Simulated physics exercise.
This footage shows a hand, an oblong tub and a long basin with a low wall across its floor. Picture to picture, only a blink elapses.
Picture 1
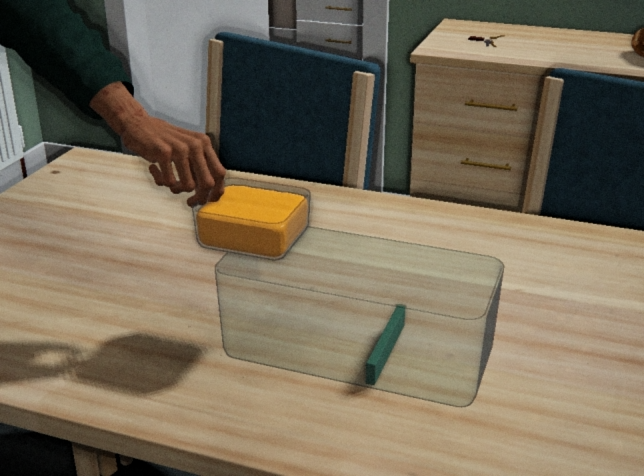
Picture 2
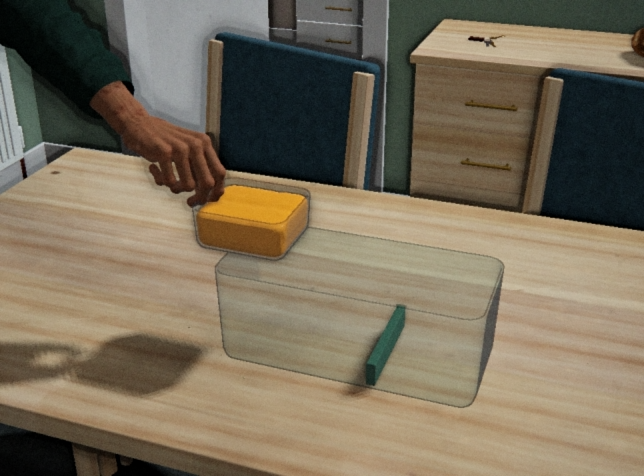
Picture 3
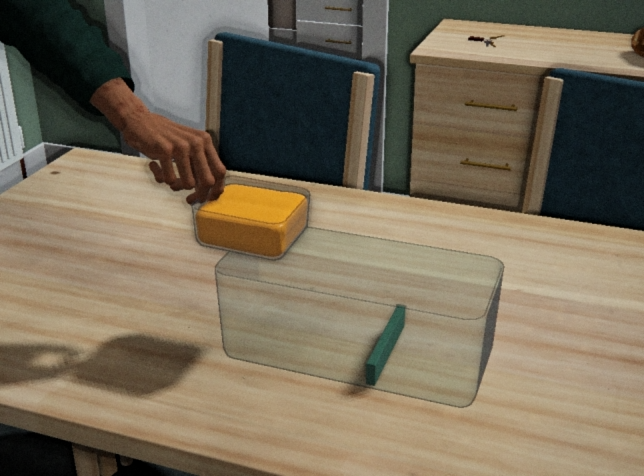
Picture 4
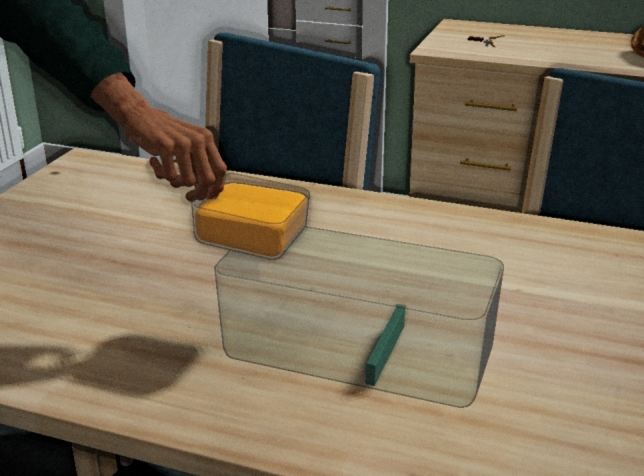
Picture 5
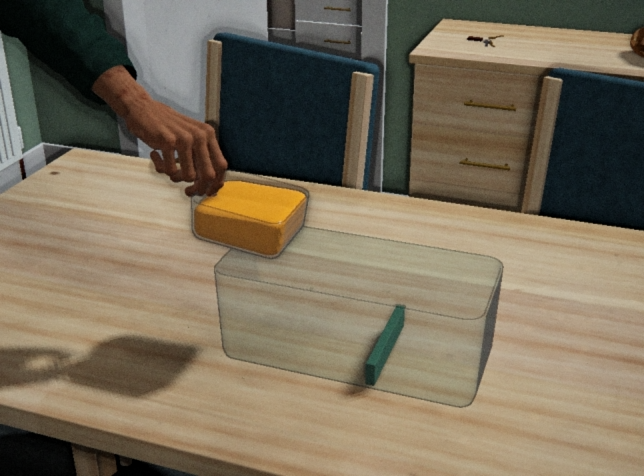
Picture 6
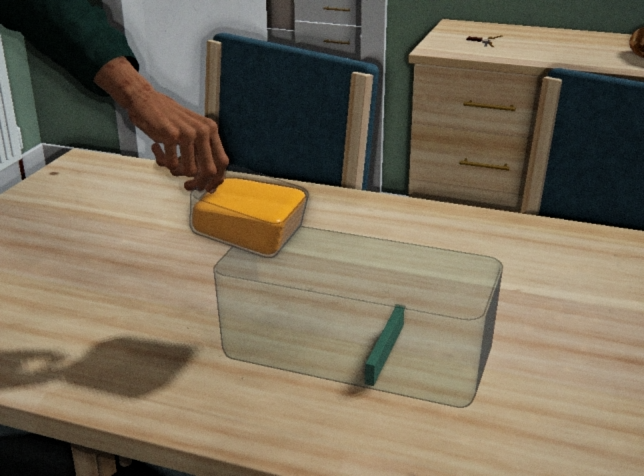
A hand slightly tilts a small clear tub of orange juice above a long basin.
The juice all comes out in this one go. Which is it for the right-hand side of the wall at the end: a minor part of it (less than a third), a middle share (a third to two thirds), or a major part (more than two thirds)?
Fails to reach a third.
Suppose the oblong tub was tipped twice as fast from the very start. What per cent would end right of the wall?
About 25 per cent.
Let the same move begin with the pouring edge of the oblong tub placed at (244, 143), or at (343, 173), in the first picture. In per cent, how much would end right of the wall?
In order, some 15 and 80 percent.
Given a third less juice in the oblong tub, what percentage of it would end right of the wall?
It should come out close to 5 per cent.
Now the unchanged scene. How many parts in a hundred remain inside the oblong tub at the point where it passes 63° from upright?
About 40 %.
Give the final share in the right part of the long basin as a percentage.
About 10 per cent.
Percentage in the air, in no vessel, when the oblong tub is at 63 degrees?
Something like 35 per cent of it.
A moment on, the oblong tub is tipped part way and 39 per cent is still to pour, 27 is left of the wall and 0 right of it.
Next, the oblong tub is tipped on its side and 5 per cent is still to pour, 84 is left of the wall and 5 right of it.
Then the oblong tub is tipped right over and 0 per cent is still to pour, 93 is left of the wall and 7 right of it.
Later the oblong tub is tipped right over and 0 per cent is still to pour, 87 is left of the wall and 12 right of it.
At rest 87 per cent lies left of the wall, 12 right of it and 0 outside.
